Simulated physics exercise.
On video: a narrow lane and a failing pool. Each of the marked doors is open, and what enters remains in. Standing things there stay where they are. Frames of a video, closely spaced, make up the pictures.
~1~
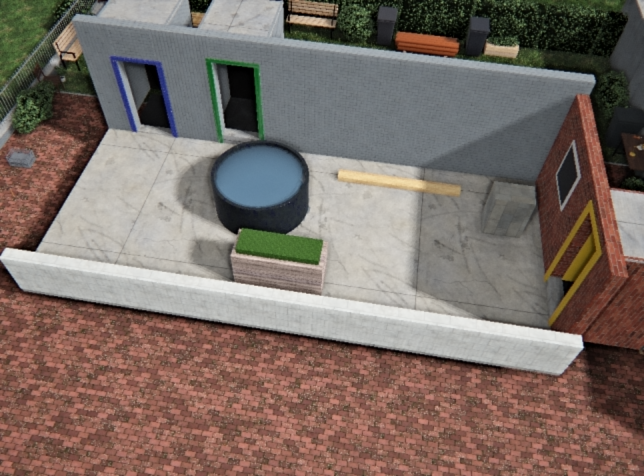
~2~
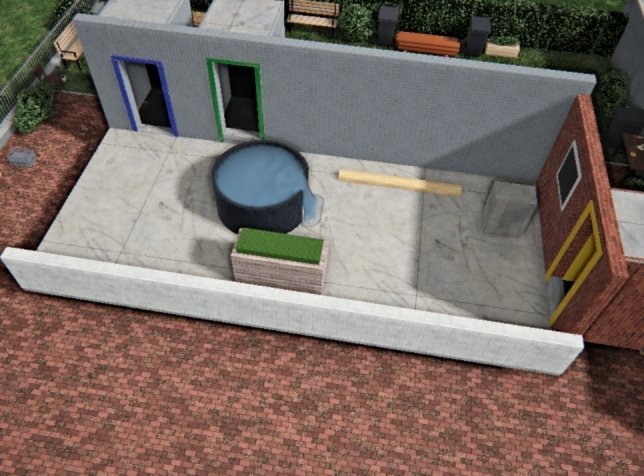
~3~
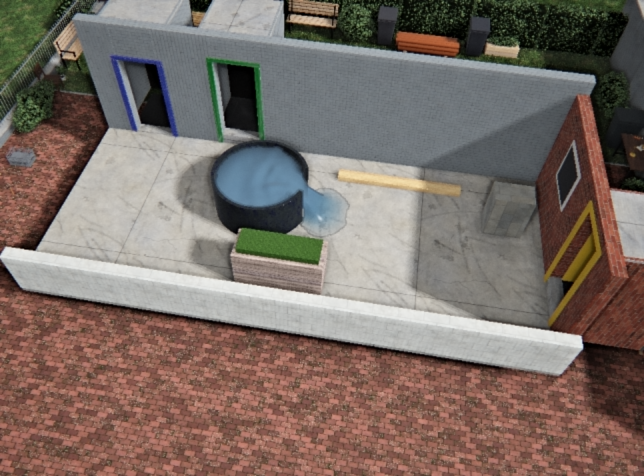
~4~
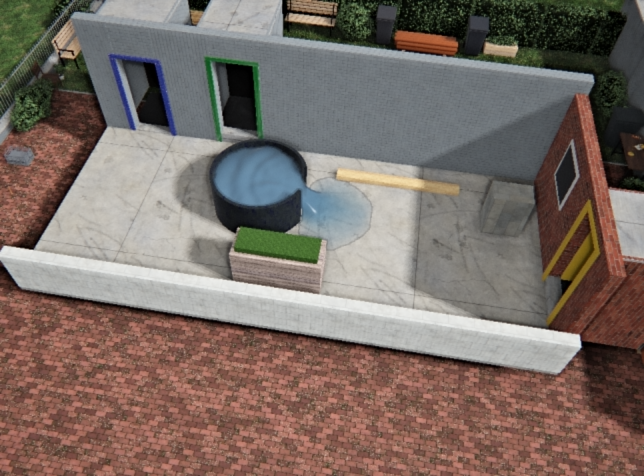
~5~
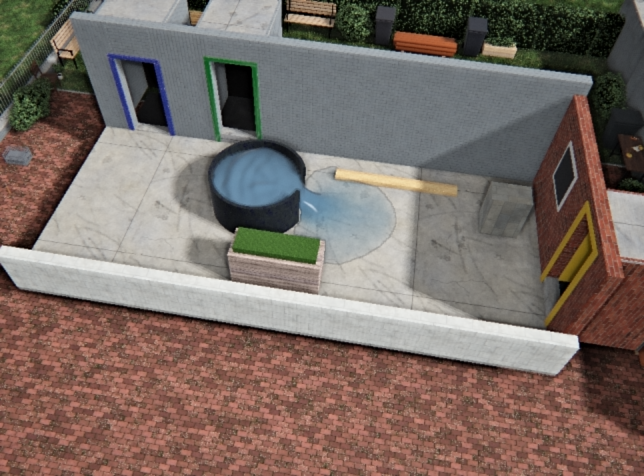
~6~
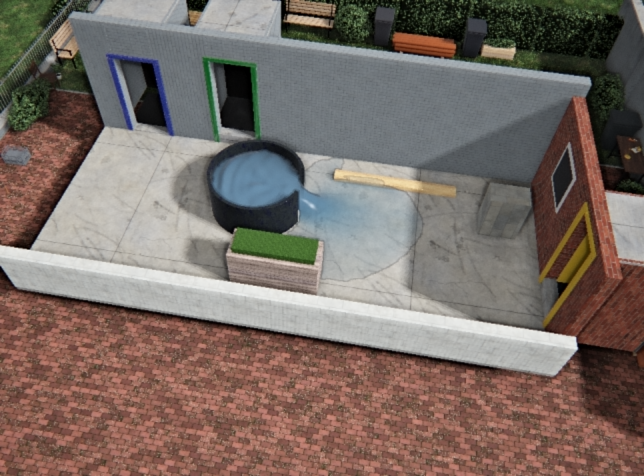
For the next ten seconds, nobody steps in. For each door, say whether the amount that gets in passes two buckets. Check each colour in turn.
Yellow door: No, green door: No, blue door: No.
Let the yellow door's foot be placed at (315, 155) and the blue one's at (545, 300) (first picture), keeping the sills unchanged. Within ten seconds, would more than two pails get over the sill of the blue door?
Taken on its own, the blue door goes beyond the limit.
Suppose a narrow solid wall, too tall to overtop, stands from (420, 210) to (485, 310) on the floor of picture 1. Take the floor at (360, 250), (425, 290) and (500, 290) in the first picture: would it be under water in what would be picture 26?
Reading the points as listed, I get deluged, then deluged, then deluged.
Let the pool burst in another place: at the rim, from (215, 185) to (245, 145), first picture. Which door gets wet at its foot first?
My pick: The green door.
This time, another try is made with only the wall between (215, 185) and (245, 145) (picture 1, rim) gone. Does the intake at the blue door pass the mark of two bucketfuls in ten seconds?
Result for the blue door: It ends up above.
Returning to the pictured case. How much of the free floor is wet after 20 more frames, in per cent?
Estimate: Some 50 in a hundred.
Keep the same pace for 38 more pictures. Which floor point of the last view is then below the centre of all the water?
It is around (386, 238).
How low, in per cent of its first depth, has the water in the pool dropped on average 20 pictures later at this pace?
Roughly 40 %.
A moment on, water covers 35 % of the floor; the yellow door not reached, the green door not reached, the blue door not reached.
Next, water covers 50 % of the floor; the yellow door wet at the sill, nothing in, the green door not reached, the blue door not reached.
Then, water covers 50 % of the floor; the yellow door wet at the sill, nothing in, the green door not reached, the blue door not reached.
Later, water covers 50 % of the floor; the yellow door under two buckets in, the green door wet at the sill, nothing in, the blue door not reached.
In the end, water covers 85 % of the floor; the yellow door under two buckets in, the green door wet at the sill, nothing in, the blue door wet at the sill, nothing in.
